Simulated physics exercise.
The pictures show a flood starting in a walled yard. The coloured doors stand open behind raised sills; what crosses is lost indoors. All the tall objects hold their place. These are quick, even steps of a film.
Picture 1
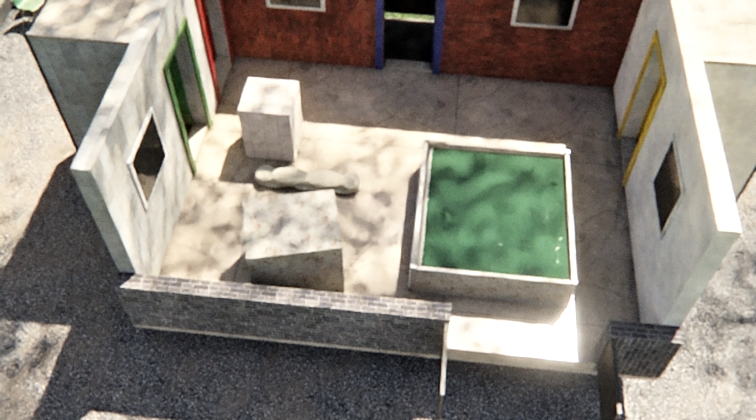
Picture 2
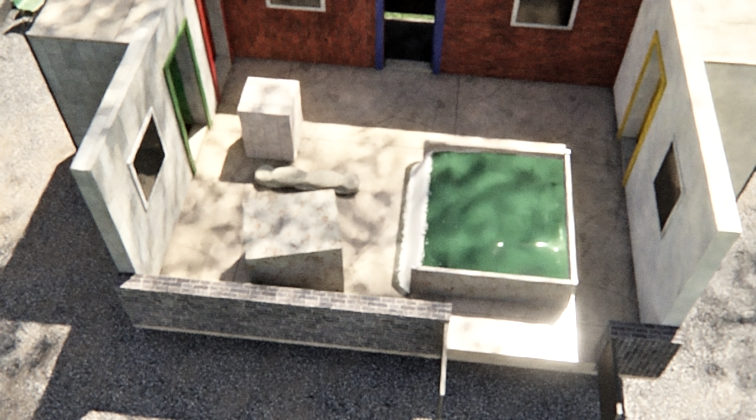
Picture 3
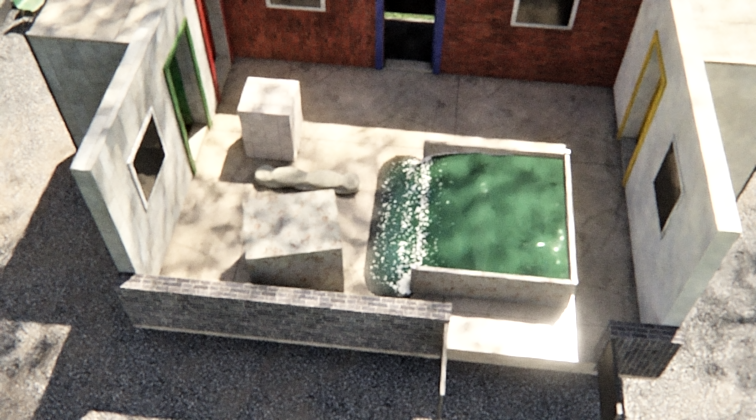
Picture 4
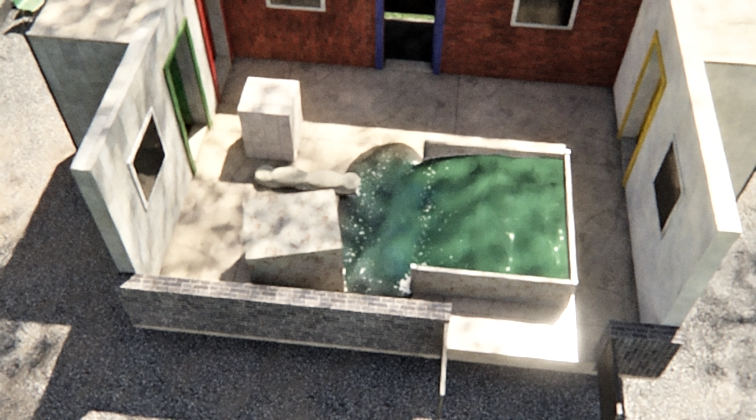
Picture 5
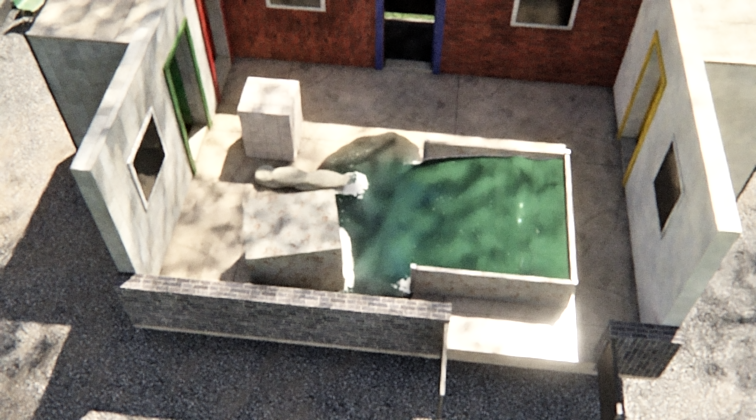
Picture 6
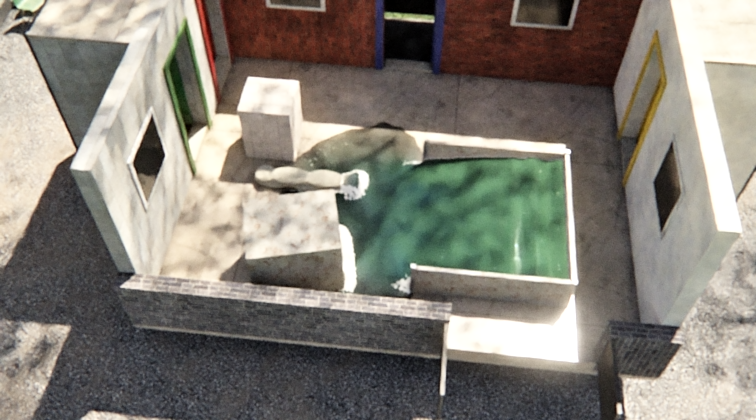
Green water pours from the tank's open left side and spreads between the pale blocks.
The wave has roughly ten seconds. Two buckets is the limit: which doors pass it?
One by one: The blue door takes more than that; the yellow door stays under that; the green door stays under that; the red door stays under that.
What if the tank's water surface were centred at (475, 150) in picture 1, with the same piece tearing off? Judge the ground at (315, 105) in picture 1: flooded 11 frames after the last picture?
There: Awash.
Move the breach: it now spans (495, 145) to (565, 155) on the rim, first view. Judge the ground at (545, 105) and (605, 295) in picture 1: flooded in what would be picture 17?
As listed: Wet, dry.
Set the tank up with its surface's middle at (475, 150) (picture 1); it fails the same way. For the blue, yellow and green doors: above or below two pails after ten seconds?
My reading: Blue floods, yellow takes less, green floods.
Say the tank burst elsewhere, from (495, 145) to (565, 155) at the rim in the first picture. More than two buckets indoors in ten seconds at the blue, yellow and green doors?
Then: Blue lets more in; yellow passes that mark; green is under.
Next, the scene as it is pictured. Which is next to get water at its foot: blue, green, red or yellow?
It is the green door.
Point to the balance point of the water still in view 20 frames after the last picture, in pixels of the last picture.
Around (346, 209).
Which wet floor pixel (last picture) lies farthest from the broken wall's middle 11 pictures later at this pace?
I would point to (253, 63).
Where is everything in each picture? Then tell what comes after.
The first picture shows the open tank at (494, 210) is whole and still.
In the second picture, the front is at (403, 290), out from the gap at (421, 217).
In the third picture, the front is at (385, 295), out from the gap at (421, 218).
In the fourth picture, the front is at a hidden place, out from the gap at (421, 219).
In the fifth picture, the front is at (335, 156), out from the gap at (421, 219).
In the sixth picture, water pours out at (421, 219) and has run to (305, 159).
A moment on, water covers 30 % of the floor; the blue door not reached, the yellow door not reached, the green door wet at the sill, nothing in, the red door not reached.
Next, water covers 50 % of the floor; the blue door not reached, the yellow door not reached, the green door wet at the sill, nothing in, the red door not reached.
Then, water covers 65 % of the floor; the blue door wet at the sill, nothing in, the yellow door not reached, the green door wet at the sill, nothing in, the red door wet at the sill, nothing in.
Later, water covers 80 % of the floor; the blue door over two buckets in, the yellow door not reached, the green door wet at the sill, nothing in, the red door wet at the sill, nothing in.
In the end, water covers 95 % of the floor; the blue door over two buckets in, the yellow door under two buckets in, the green door under two buckets in, the red door wet at the sill, nothing in.
